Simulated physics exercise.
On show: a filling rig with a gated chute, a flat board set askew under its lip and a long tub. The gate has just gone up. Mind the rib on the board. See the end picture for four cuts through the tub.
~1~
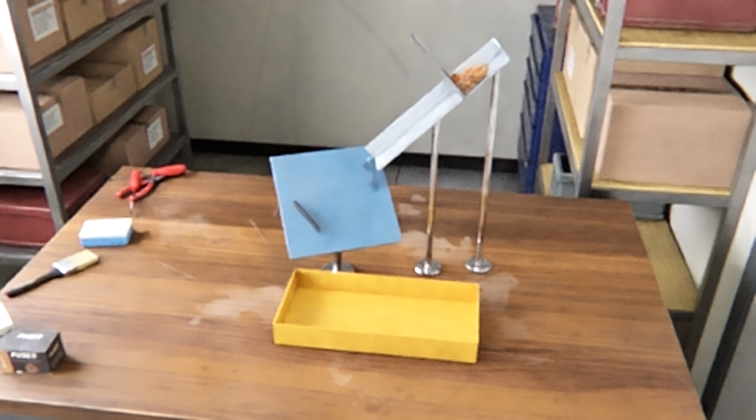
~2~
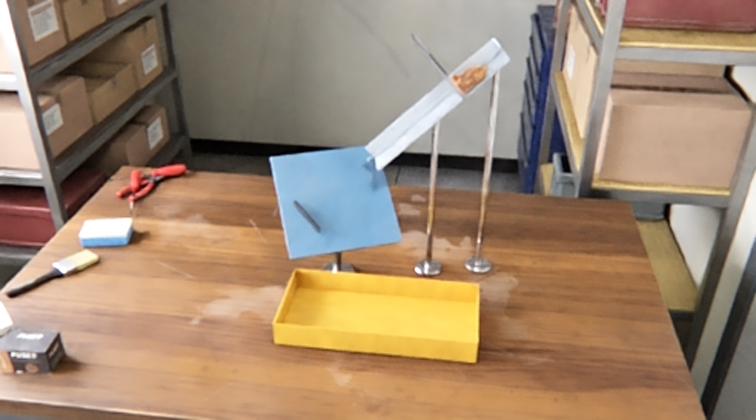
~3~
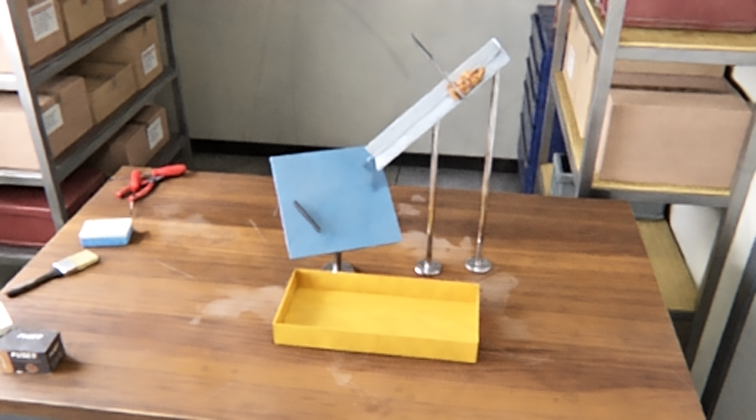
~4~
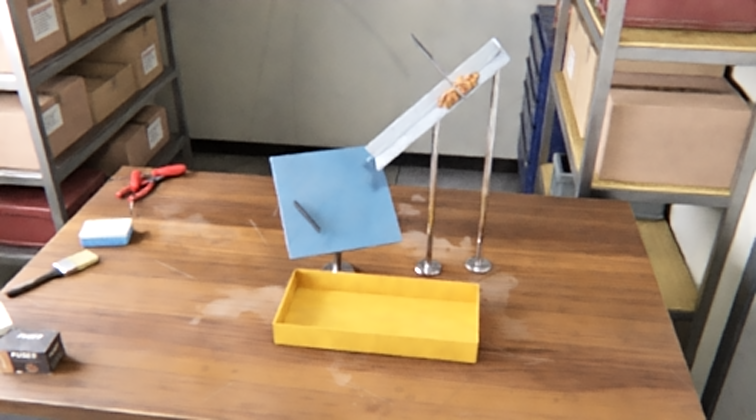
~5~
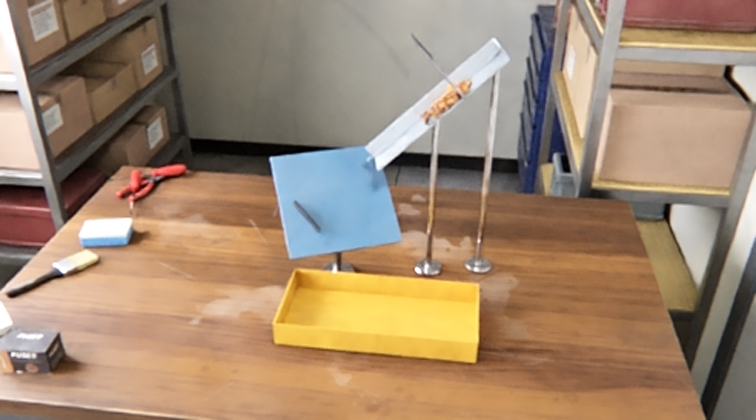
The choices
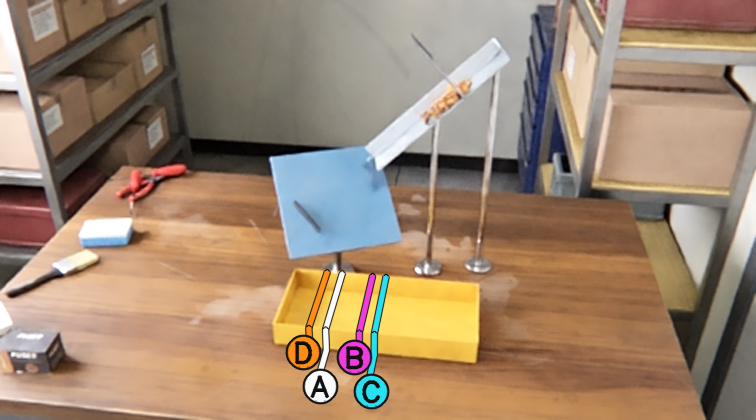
On a wooden table between storage shelves, a pale chute on metal stands slopes down to the left above a tilted blue board with a dark rib and an empty yellow tub. Small orange-brown pieces sit bunched near the chute's upper end, then slide a short way down it, spreading into a longer cluster.
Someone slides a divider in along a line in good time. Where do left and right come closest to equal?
It is A.
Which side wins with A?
The right side.
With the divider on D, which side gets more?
Right.
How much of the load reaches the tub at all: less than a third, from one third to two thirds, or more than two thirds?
More than two thirds.
On the marked copy, line A crosses the front rim at (325, 328); line B crosses the front rim at (359, 331); line C crosses the front rim at (374, 333); line D crosses the front rim at (309, 327).
Choosing A, of what is caught, about a quarter on the left of the divider, about two thirds on the right.
Choosing B, of what is caught, nearly all on the left of the divider, a stray few on the right.
Choosing C, of what is caught, all on the left of the divider, none on the right.
Choosing D, of what is caught, a small part on the left of the divider, most on the right.
